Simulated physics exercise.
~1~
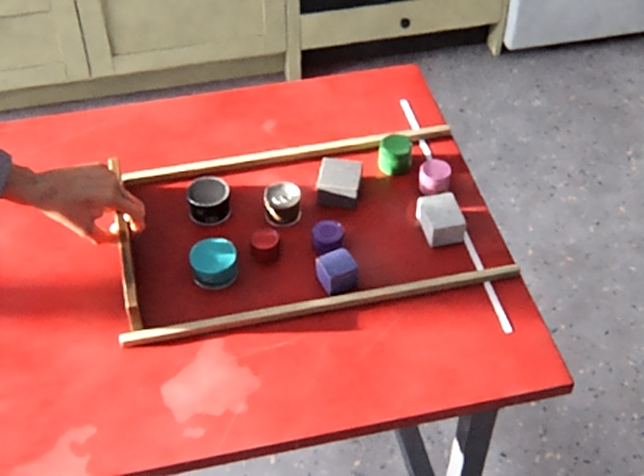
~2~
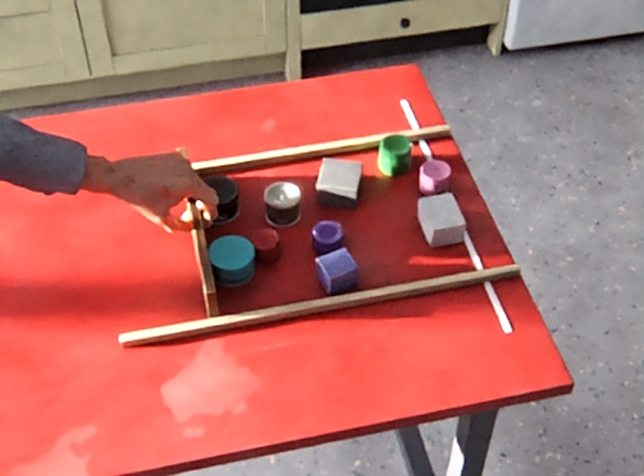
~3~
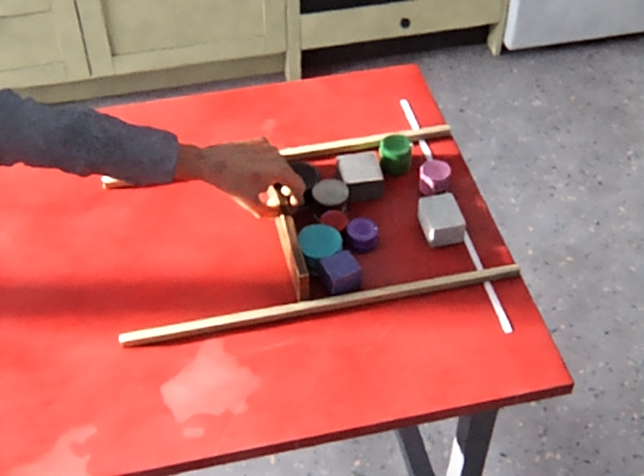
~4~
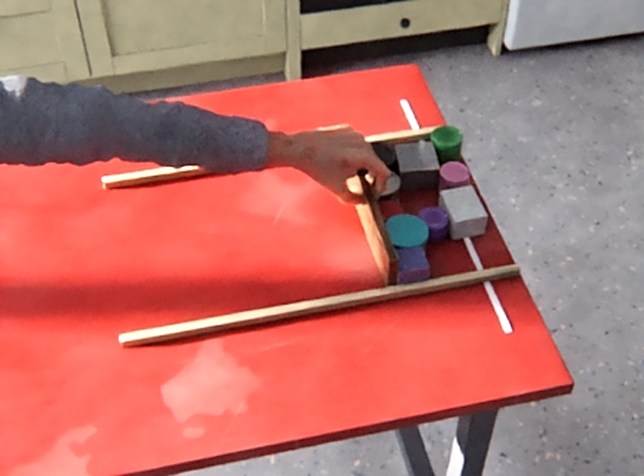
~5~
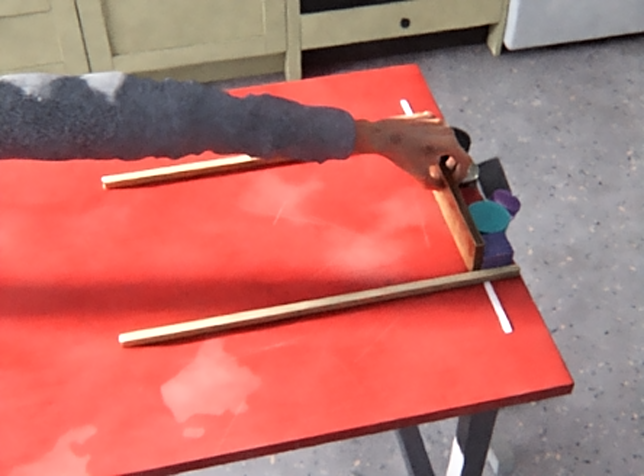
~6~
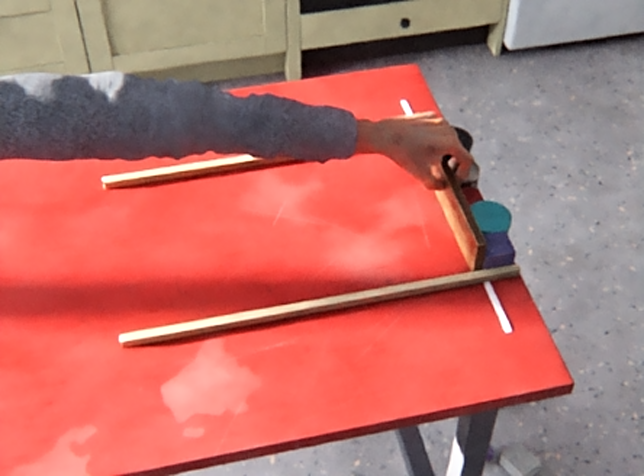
The clip shows a hand sliding an upright board rightward between two wooden rails on a red table, bunching small tins and blocks together until it halts at the white tape, with several pieces gone over the edge and a few, including the turquoise tin, still perched there.
